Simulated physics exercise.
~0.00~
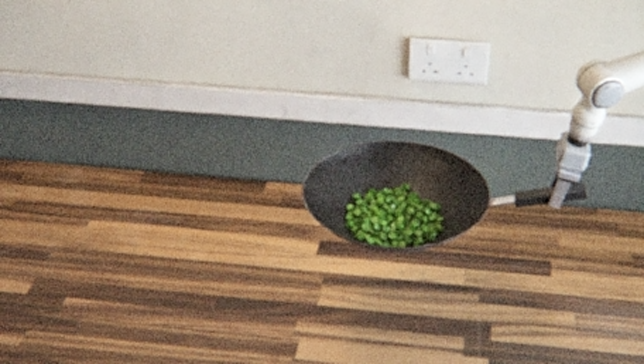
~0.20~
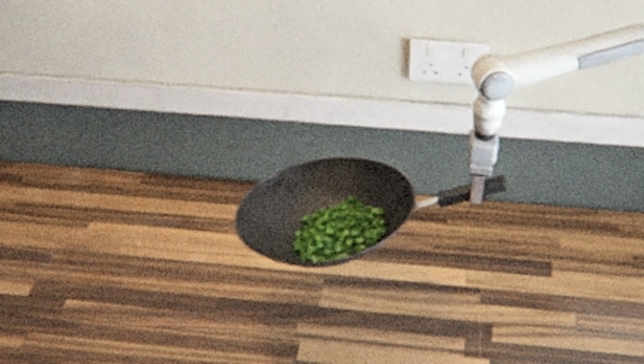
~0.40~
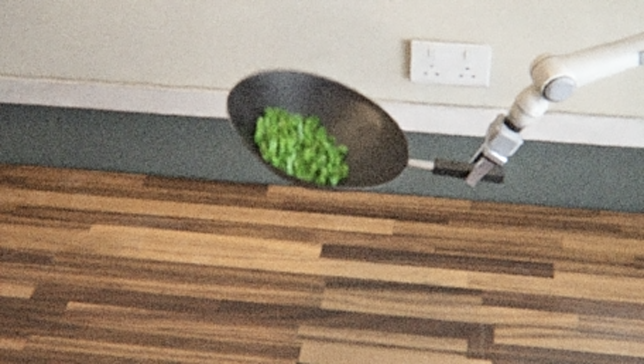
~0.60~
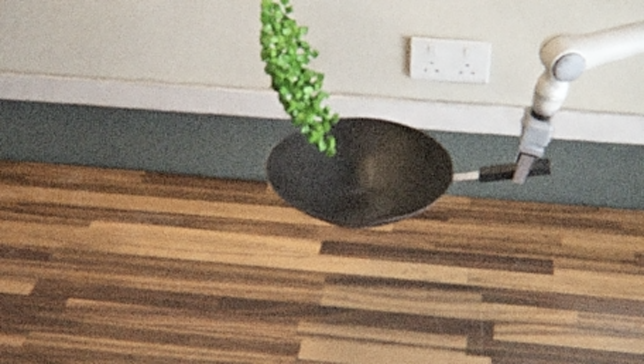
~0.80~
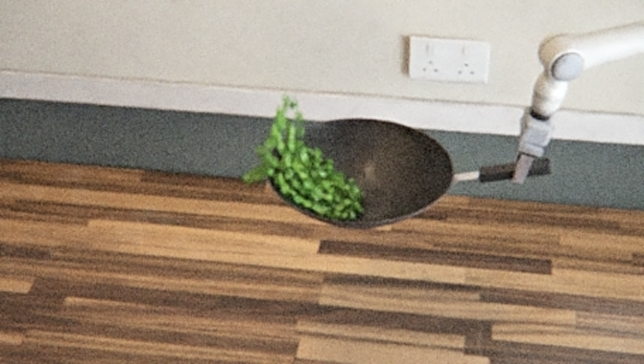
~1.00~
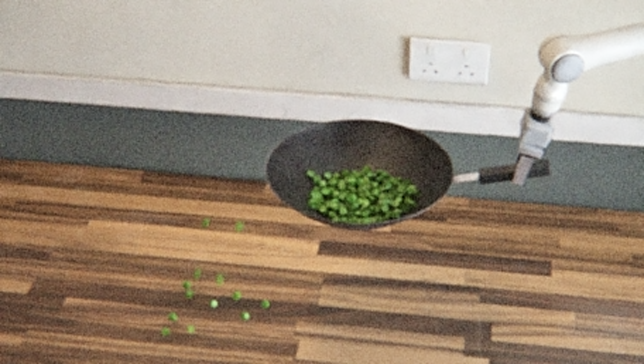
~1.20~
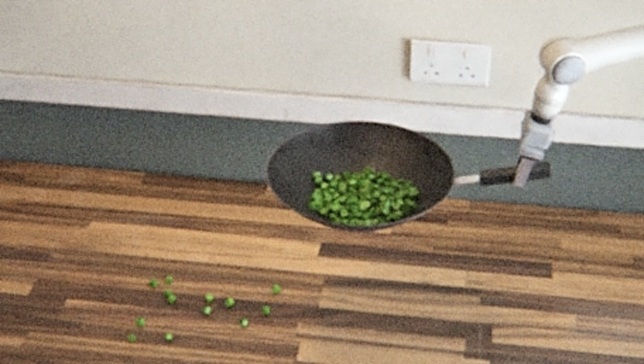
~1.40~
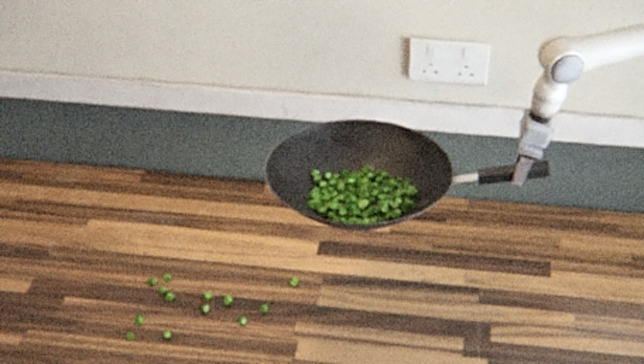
In this clip, a robot arm holding a dark wok of green vegetable pieces swings it left, tilts it and tosses the pieces into the air; most land back in the wok, while a few scatter across the wooden surface below and come to rest.
